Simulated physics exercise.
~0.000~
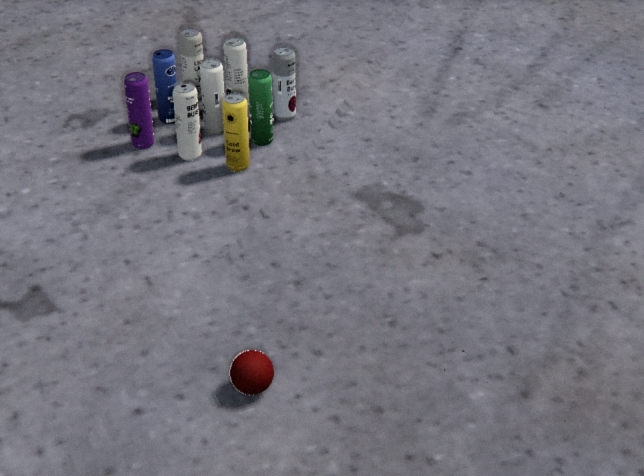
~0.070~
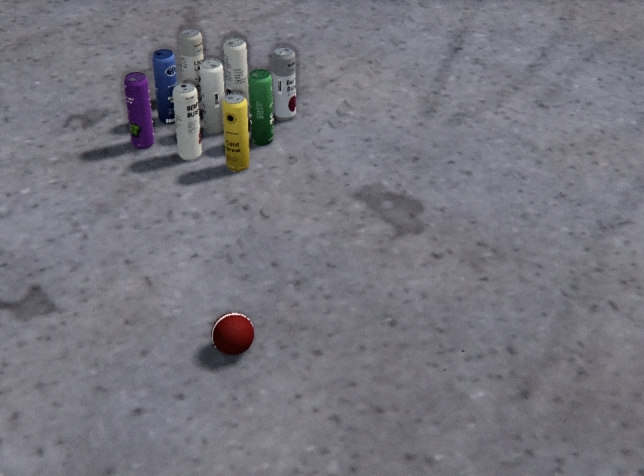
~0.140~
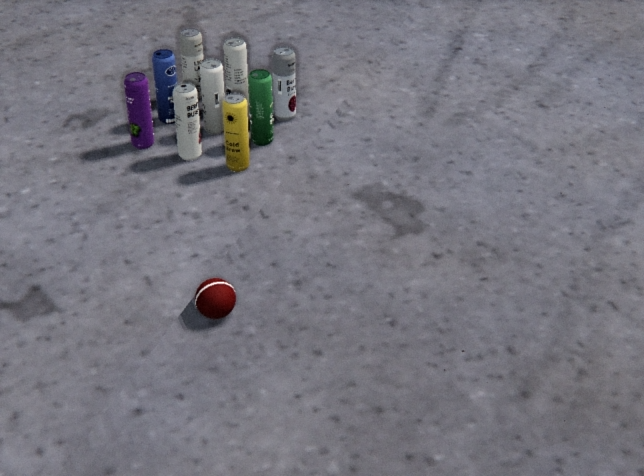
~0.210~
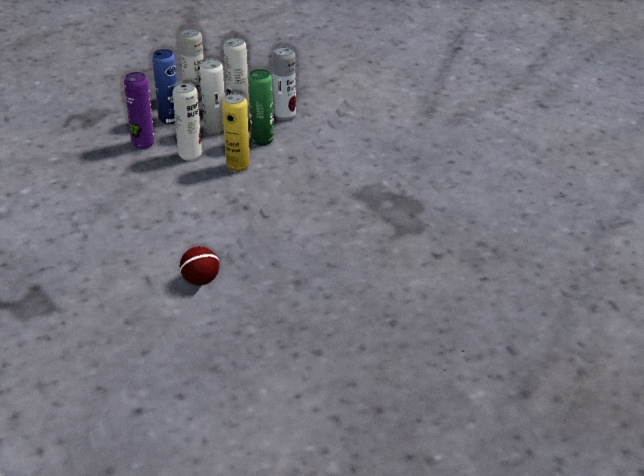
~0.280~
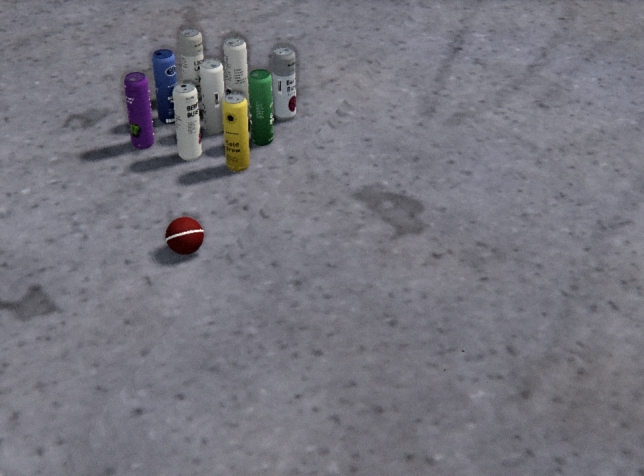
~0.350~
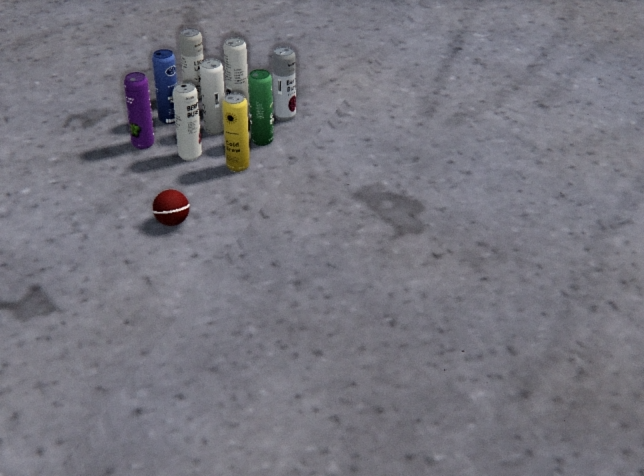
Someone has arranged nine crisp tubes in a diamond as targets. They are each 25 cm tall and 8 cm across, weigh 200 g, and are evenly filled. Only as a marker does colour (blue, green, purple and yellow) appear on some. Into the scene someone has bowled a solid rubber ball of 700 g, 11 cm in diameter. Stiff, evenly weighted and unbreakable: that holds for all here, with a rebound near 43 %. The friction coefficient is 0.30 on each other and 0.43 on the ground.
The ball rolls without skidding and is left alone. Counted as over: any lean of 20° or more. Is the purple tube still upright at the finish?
No.
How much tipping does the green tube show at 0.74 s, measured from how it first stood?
Some 0 degrees.
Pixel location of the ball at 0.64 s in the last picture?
Roughly at pixel (123, 119).
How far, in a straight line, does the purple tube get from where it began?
Roughly 50 centimetres.
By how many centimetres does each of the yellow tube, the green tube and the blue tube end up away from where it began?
From start to finish: Yellow 0, green 0, blue 0 centimetres.
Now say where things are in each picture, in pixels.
In the first frame (pixels give the middle of a visible side), ball (252, 373) 95 cm before the front row; purple tube (146, 115); green tube (261, 114); blue tube (159, 91); none has stirred.
In the second frame, ball (233, 334) 80 cm before the front row; purple tube (146, 115).
In the third frame, ball (216, 299) 66 cm before the front row; purple tube (146, 115).
In the fourth frame, ball (200, 266) 51 cm before the front row; purple tube (146, 115).
In the fifth frame, ball (185, 236) 36 cm before the front row; purple tube (146, 115).
In the sixth frame, ball (171, 208) 22 cm before the front row; purple tube (146, 115); green tube (261, 114); blue tube (159, 91); none has stirred.
After 0.56 s, ball still moving; 1 of the 9 tubes over; purple tube 21° from how it stood.
After 0.64 s, ball still moving; 1 of the 9 tubes over; purple tube 74° from how it stood.
After 0.74 s, ball still moving; 1 of the 9 tubes over; purple tube lying flat.
In the end (1.6 s), ball rolling away; 1 of the 9 tubes over; purple tube lying flat; blue tube unmoved; green tube unmoved. From the last view, middles, purple tube near (149, 68), blue tube near (168, 86).
